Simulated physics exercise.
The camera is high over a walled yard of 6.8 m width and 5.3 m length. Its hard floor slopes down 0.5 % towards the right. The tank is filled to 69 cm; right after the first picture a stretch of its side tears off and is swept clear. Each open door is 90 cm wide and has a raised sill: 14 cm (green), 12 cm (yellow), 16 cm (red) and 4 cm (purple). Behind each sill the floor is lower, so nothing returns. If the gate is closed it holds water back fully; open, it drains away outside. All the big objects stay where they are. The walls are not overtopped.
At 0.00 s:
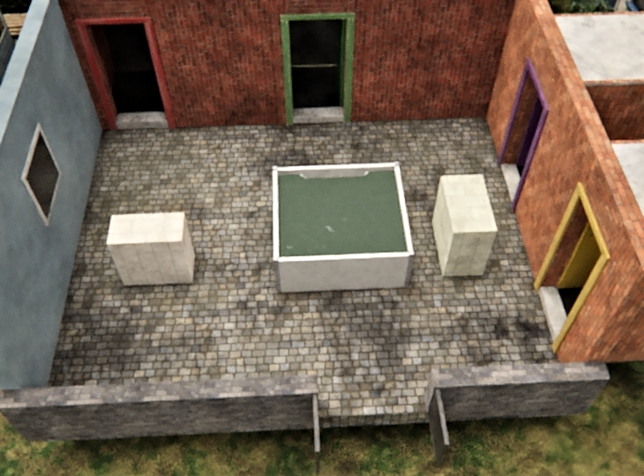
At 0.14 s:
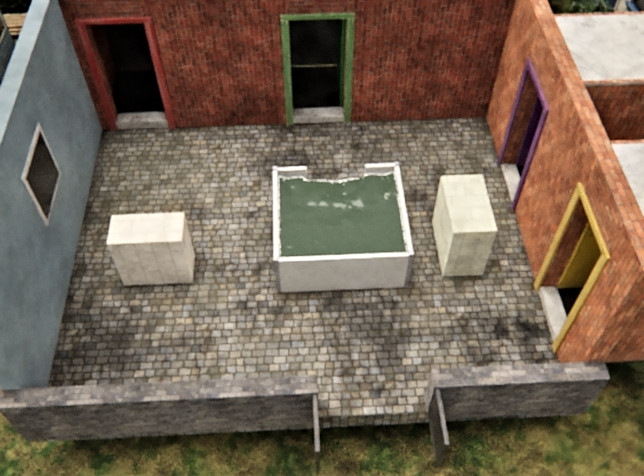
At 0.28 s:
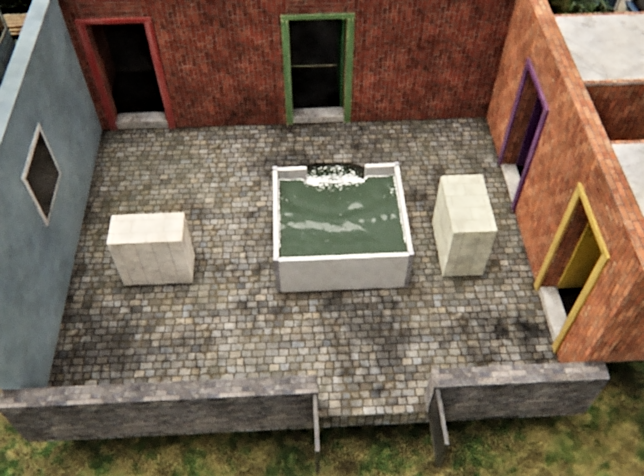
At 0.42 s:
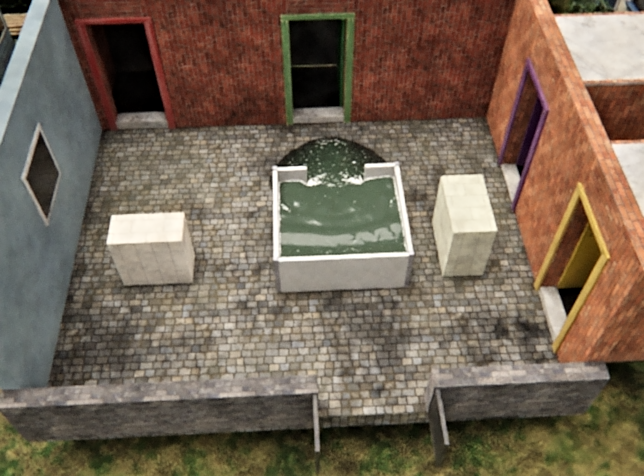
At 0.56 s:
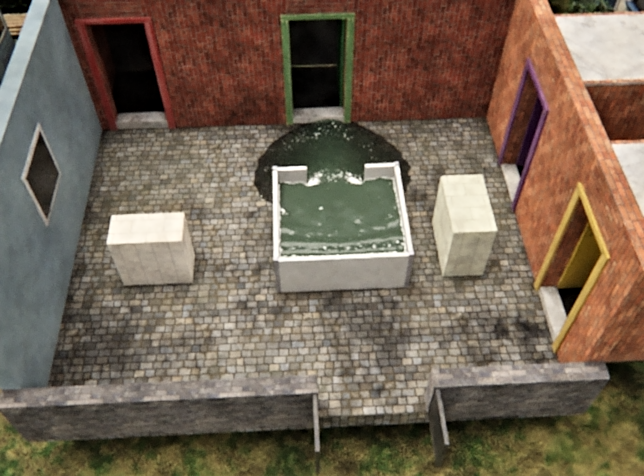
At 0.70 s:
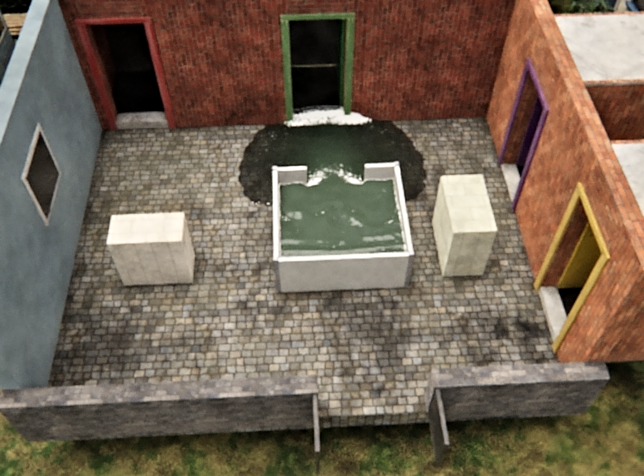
Green water sits still in a white-walled tank between two pale blocks in a paved courtyard, then surges through a gap that opens in the tank's far side. It pours onto the paving, fans out in a widening dark pool, and reaches the green-framed doorway, foaming white along its sill.
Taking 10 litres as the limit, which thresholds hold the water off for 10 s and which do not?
Door by door: At the green door it passes the limit; at the yellow door it keeps below the limit; at the red door it does not reach the limit; at the purple door it goes over the limit.
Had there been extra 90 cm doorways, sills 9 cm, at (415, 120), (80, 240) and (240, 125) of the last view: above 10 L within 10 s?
In turn: Past it, below, past it.
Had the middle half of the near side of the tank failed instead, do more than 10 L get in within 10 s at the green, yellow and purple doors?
Against that limit: Green under, yellow below, purple not over.
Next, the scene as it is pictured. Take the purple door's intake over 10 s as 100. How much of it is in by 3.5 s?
About 10 per cent.
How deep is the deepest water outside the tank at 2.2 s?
Roughly 30 cm.
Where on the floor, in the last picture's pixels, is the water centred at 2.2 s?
Near (335, 199).
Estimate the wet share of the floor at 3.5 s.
About 45 per cent.
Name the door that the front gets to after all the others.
It is the yellow one.
After 1.4 s water covers 20 % of the floor and is deepest (34 cm) near (348, 124); green door 16 cm at the sill, 89 L in, yellow door not reached, red door not reached, purple door not reached.
After 2.2 s water covers 25 % of the floor and is deepest (30 cm) near (478, 120); green door 28 cm at the sill, 181 L in, yellow door not reached, red door 6 cm at the sill, 0 L in, purple door 3 cm at the sill, 0 L in.
After 3.5 s water covers 45 % of the floor and is deepest (22 cm) near (338, 124); green door 21 cm at the sill, 233 L in, yellow door 2 cm at the sill, 0 L in, red door 6 cm at the sill, 0 L in, purple door 8 cm at the sill, 5 L in.
After 6.0 s water covers 70 % of the floor and is deepest (14 cm) near (550, 376); green door 13 cm at the sill, 253 L in, yellow door 6 cm at the sill, 0 L in, red door 8 cm at the sill, 0 L in, purple door 7 cm at the sill, 25 L in.
After 10.0 s water covers 95 % of the floor and is deepest (10 cm) near (554, 389); green door 7 cm at the sill, 253 L in, yellow door 6 cm at the sill, 0 L in, red door 5 cm at the sill, 0 L in, purple door 5 cm at the sill, 39 L in.
